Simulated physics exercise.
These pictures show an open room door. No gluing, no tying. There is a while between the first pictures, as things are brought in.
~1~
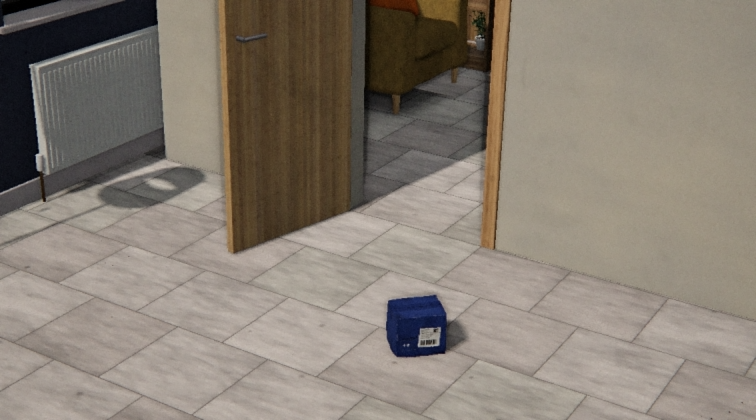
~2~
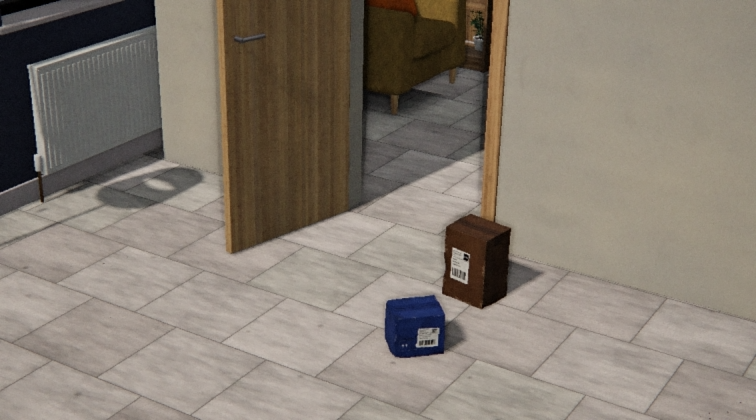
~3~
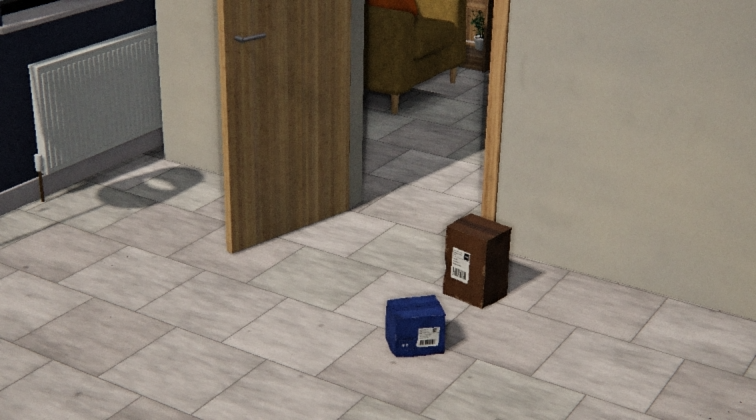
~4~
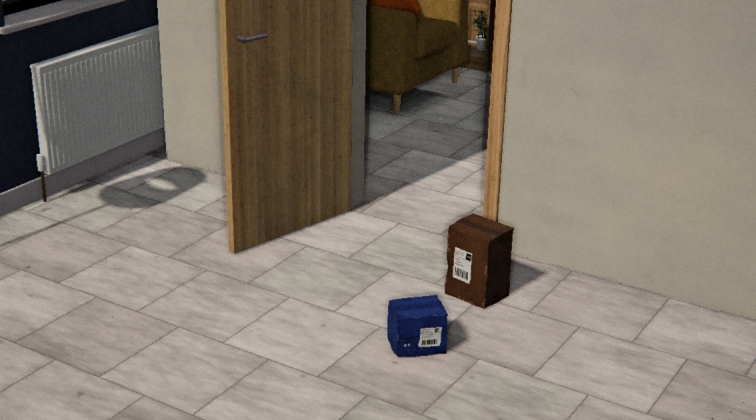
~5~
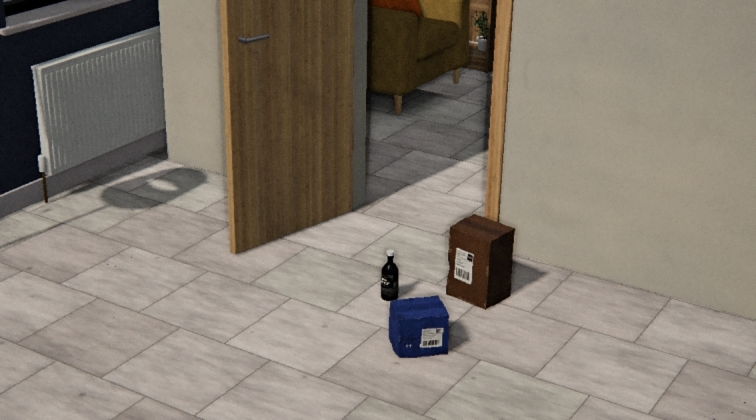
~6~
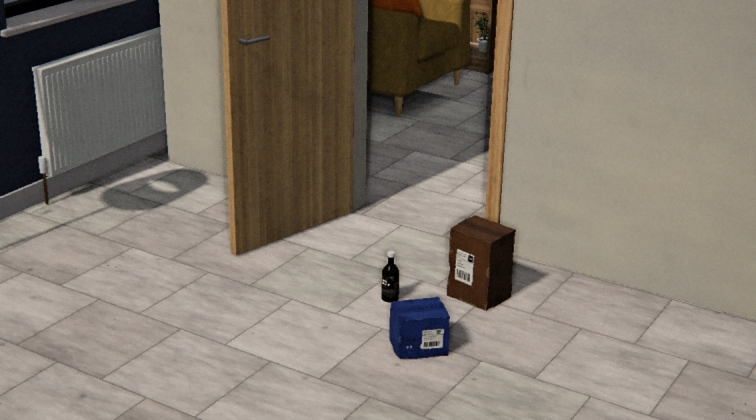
The video shows a wide-open wooden door and a blue parcel on a tiled floor; a brown box appears near the doorway, then a black bottle appears behind the parcel, while the door stays still.
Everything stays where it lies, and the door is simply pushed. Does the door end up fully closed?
The door ends up closed.
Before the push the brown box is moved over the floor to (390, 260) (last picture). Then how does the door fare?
Then it is blocked.
Then, 0.60 s on from there, open by 88°.
Then, 1.10 s on from there, open by 59°.
Then, 1.50 s on from there, open by 32°.
Then, 1.80 s on from there, open by 12°.
In the end, open by 0°; all 3 unmoved. At the end, from the last picture's camera, black bottle near (391, 276).
